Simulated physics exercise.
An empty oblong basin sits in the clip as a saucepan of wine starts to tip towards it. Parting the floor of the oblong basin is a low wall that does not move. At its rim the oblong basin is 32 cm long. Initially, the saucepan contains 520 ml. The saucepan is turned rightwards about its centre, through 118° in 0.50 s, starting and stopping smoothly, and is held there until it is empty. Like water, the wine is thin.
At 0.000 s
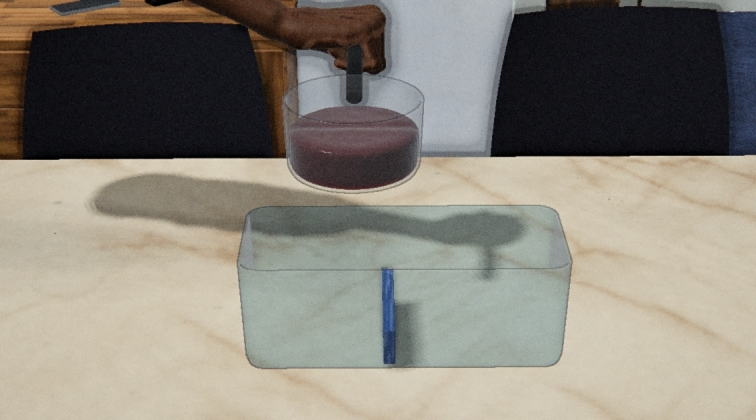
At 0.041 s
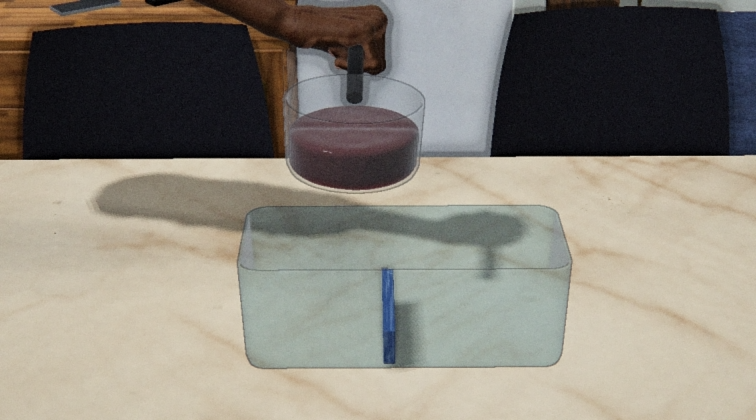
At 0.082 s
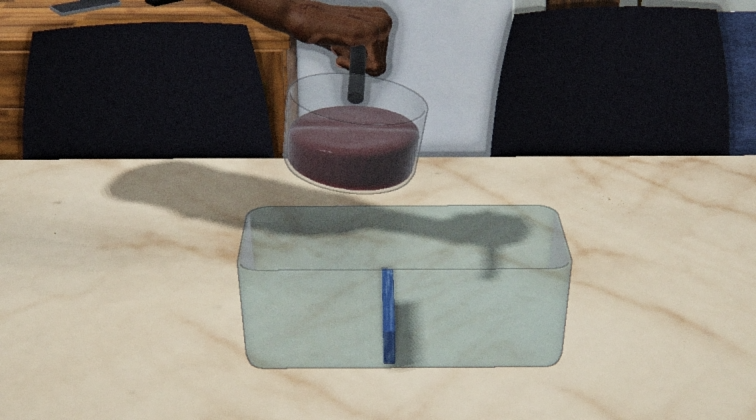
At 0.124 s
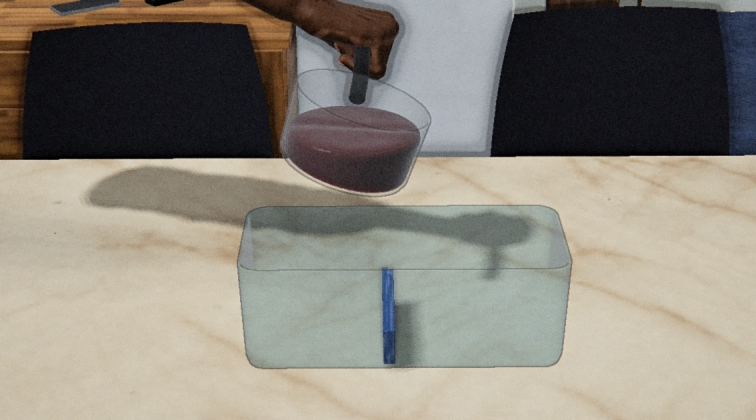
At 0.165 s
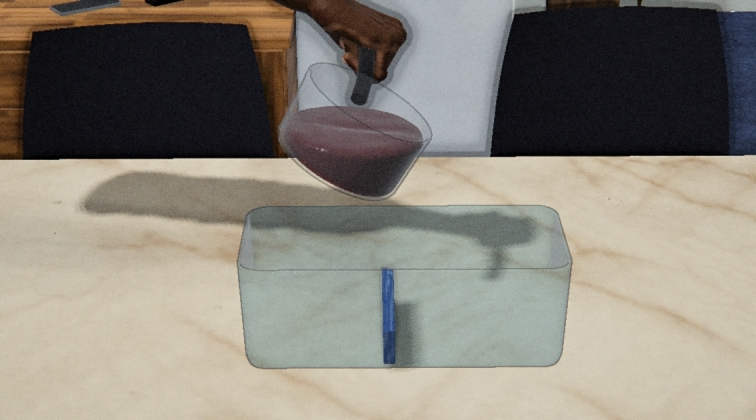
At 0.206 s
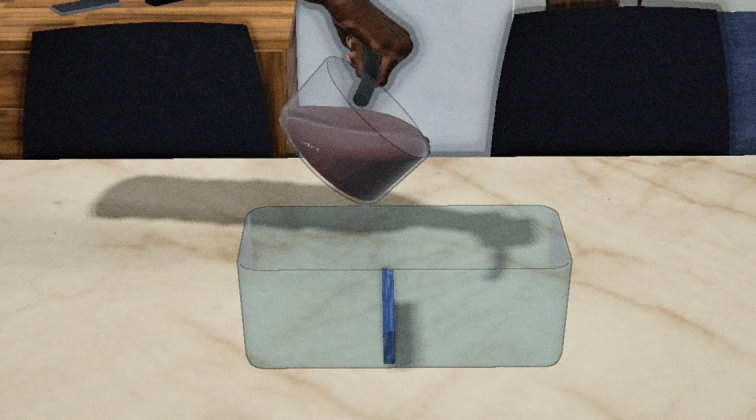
A saucepan of dark wine, gripped by a hand above an empty, clear oblong basin with a low blue wall inside, hangs level at first. The hand then turns it rightwards, slowly and then more steeply, and the wine shifts towards the lowered right side until it reaches the rim.
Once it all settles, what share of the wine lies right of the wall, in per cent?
90 %.
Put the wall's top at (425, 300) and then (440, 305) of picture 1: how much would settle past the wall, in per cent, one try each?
60 in a hundred, followed by 45 in a hundred.
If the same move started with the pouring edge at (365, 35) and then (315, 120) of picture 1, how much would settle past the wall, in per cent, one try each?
Respectively about 60 and 15 percent.
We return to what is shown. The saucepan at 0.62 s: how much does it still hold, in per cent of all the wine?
Remaining share: Approx. 2 %.
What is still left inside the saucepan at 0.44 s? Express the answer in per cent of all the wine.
Some 16 per cent.
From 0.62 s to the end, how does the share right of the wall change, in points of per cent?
Its share increases, some 2 in a hundred.
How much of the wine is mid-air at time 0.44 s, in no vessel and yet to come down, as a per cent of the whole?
Around 32 in a hundred.
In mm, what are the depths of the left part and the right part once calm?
Around 2 mm deep on the left, around 20 mm deep on the right.
Then, 0.44 s in, the tilt is 114° and 16 per cent is still to pour, 0 is left of the wall and 52 right of it.
Then, 0.62 s in, the tilt is 118° and 2 per cent is still to pour, 5 is left of the wall and 88 right of it.
Then, 0.80 s in, the tilt is 118° and 0 per cent is still to pour, 7 is left of the wall and 90 right of it.
Then, 1.00 s in, the tilt is 118° and 0 per cent is still to pour, 8 is left of the wall and 90 right of it.
Finally, 8 per cent lies left of the wall, 90 right of it and 2 outside.
